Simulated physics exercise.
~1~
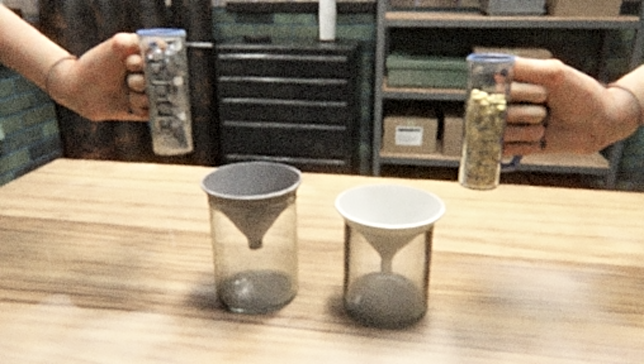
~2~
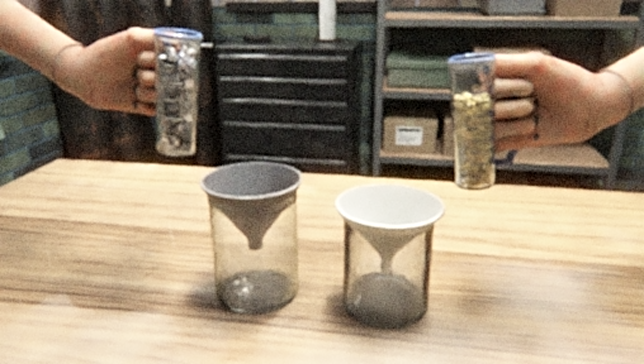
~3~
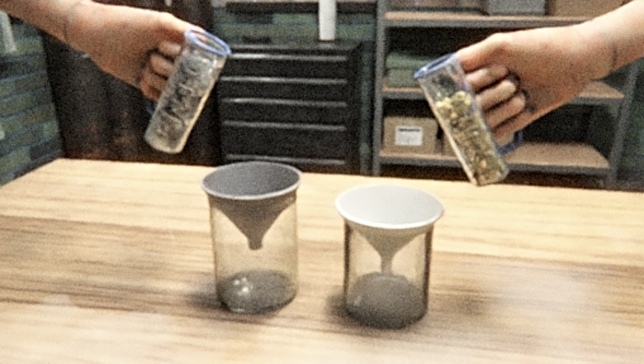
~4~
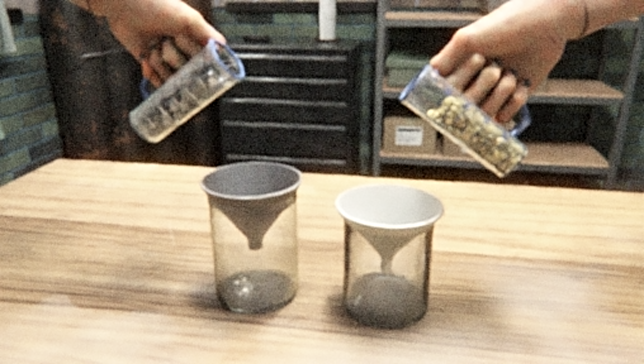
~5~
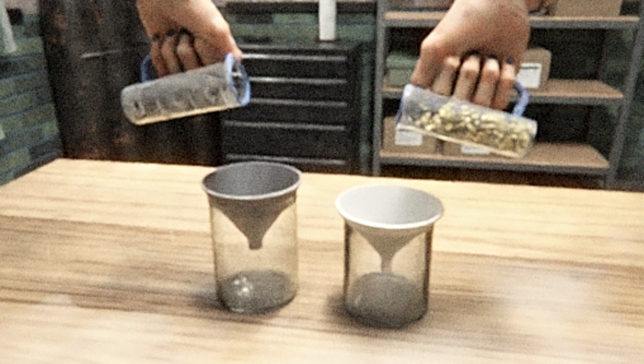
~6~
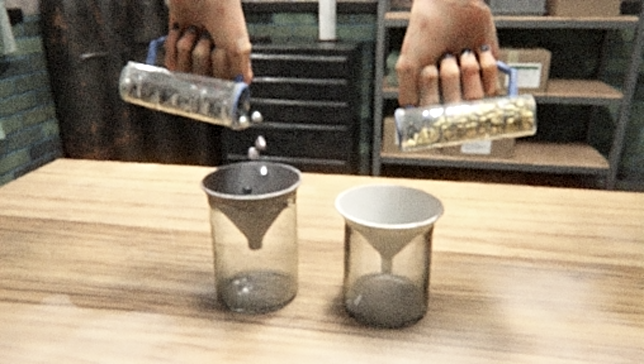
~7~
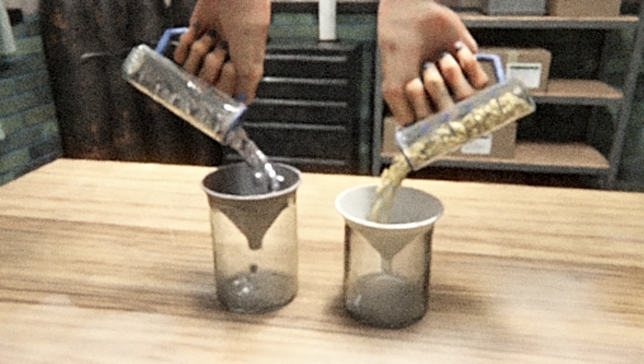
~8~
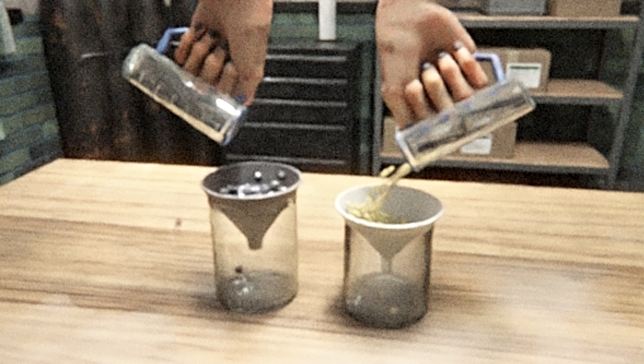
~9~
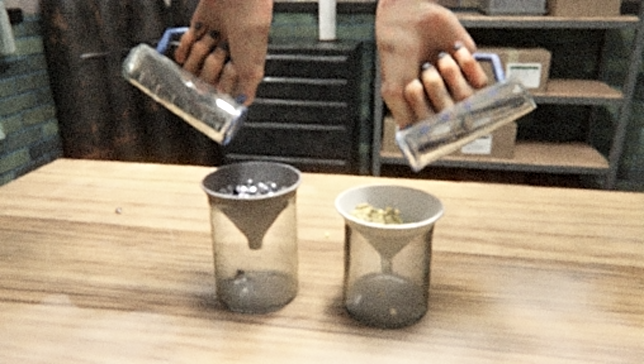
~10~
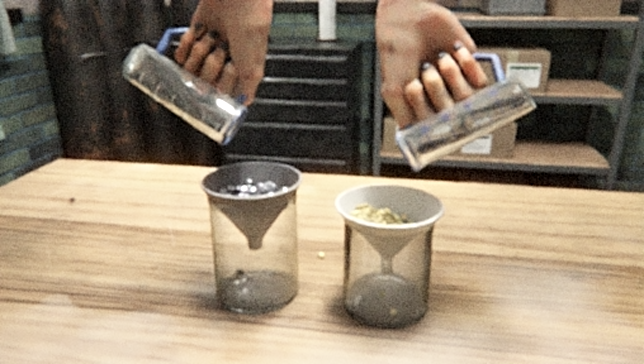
Two hands tipped clear cups over a dark funnel and a white funnel set in jars, pouring silvery beads on the left, then yellowish bits on the right. Both cups emptied, but nearly everything stayed stuck in the funnels.
